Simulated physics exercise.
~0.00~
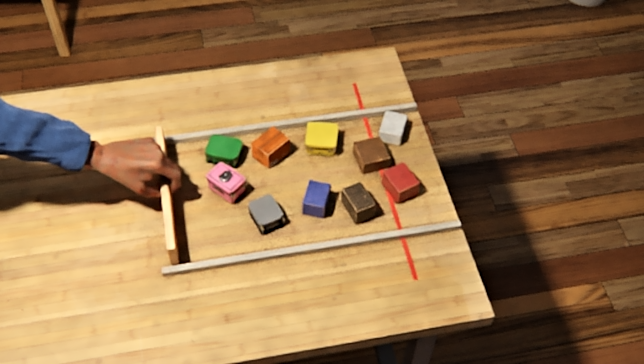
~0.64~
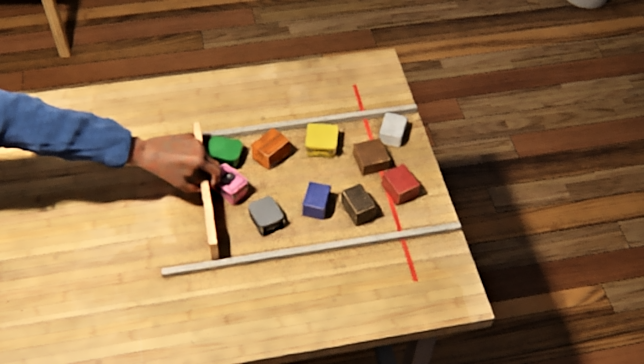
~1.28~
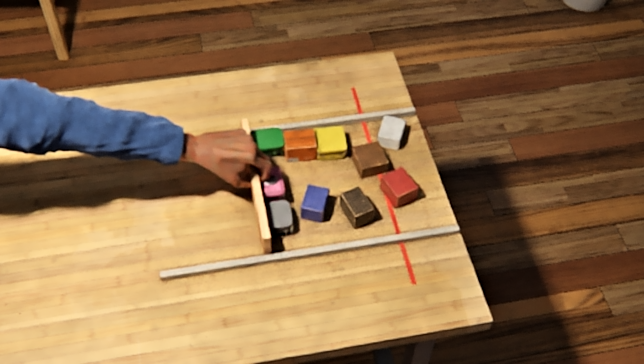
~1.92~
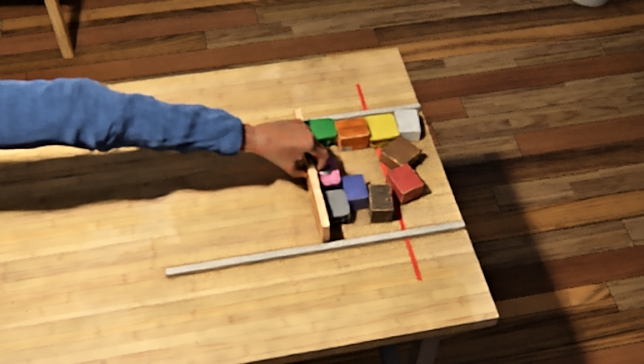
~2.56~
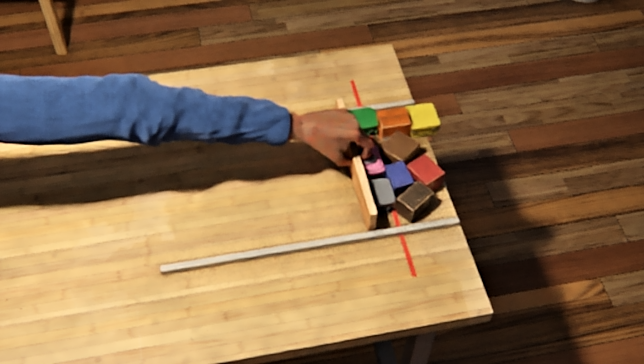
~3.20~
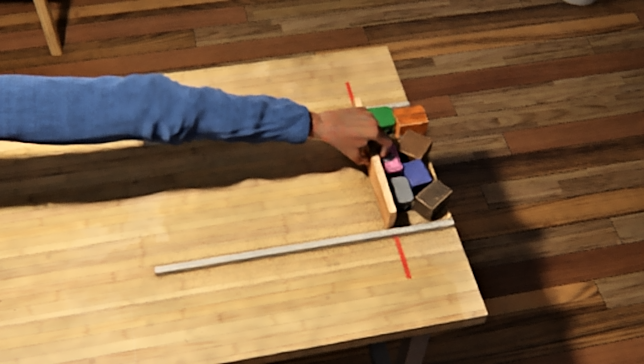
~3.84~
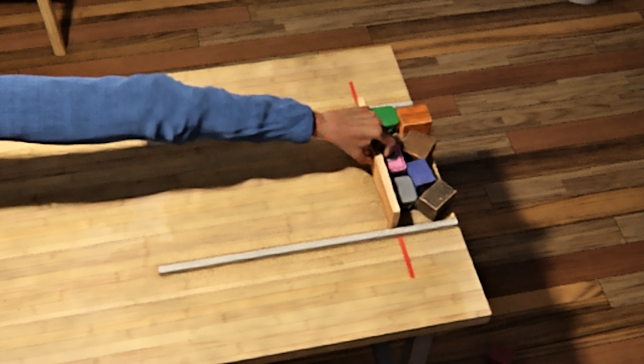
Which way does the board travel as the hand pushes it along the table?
The board moves to the right, toward the taped end of the table.
